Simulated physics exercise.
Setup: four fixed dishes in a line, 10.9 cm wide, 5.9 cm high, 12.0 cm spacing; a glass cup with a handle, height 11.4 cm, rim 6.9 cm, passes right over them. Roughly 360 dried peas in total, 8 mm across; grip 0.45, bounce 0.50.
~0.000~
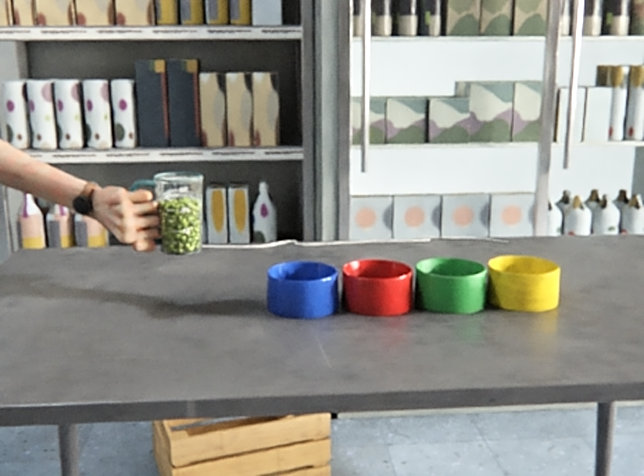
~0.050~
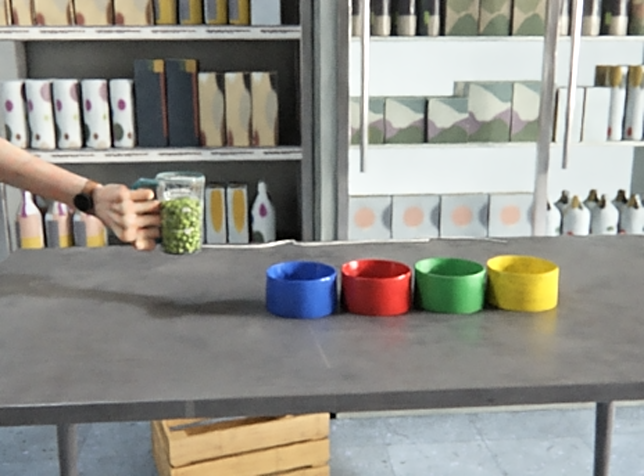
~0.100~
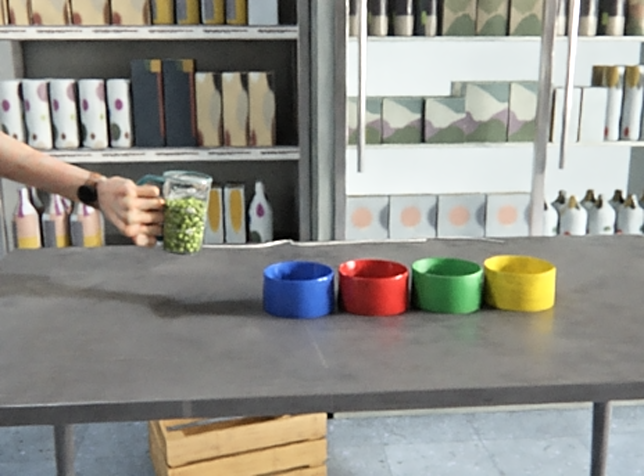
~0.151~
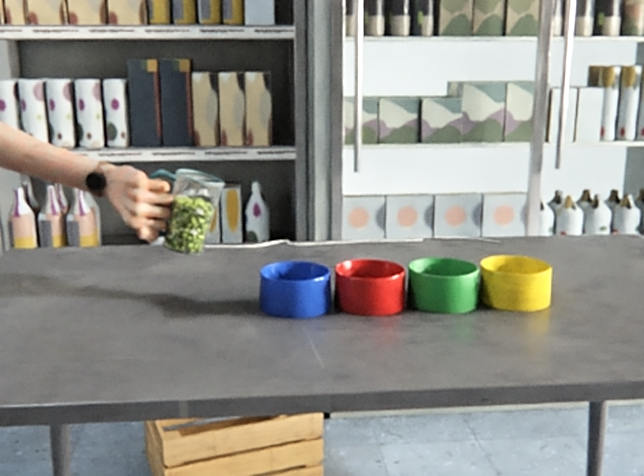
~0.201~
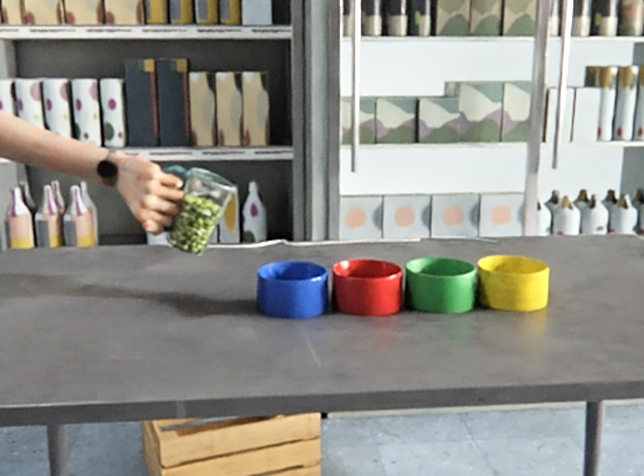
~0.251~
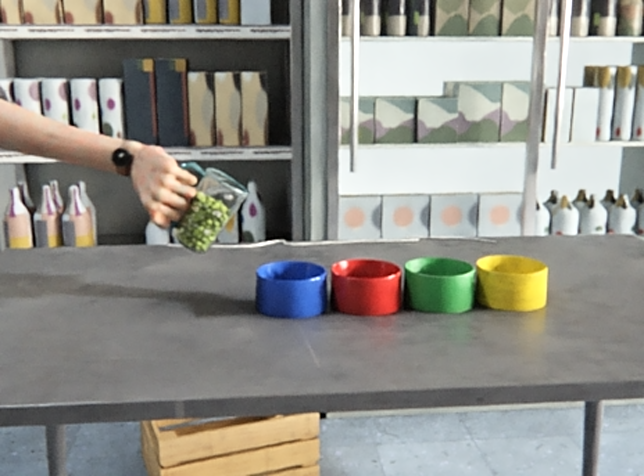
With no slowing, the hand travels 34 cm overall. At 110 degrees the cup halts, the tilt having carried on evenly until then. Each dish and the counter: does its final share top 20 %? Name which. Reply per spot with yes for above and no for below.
Red: Yes, above. Blue: No, below. Green: Yes, above. Yellow: No, below. Counter: No, below.
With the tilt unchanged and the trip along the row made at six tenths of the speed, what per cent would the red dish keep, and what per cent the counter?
Shares: Red 60, counter 10.
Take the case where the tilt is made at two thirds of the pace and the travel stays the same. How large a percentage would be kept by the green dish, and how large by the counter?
Then green would get 100 and the counter 0.
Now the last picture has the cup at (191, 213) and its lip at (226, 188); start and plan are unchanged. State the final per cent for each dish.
Dish by dish: Red 80 per cent, blue 10 per cent, green 10 per cent, yellow 0 per cent.
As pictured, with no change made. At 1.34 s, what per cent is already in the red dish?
About 30 percent up to now.
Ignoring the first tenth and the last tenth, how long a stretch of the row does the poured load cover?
That stretch comes to around 16 cm.
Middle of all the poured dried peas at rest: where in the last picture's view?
Once everything settles, the centre is around (433, 294).
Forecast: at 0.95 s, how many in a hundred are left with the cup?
Roughly 55 in a hundred.
After 0.67 s, tilt 105 degrees; cup holds 100 %.
After 0.95 s, tilt 110 degrees; cup holds 55 %, red 35 %.
Then, at 1.34 s, tilt 110 degrees; cup holds 5 %, red 30 %, green 60 %.
At rest (2.1 s), red 30 %, blue 0 %, green 65 %, yellow 0 %, counter 5 %.
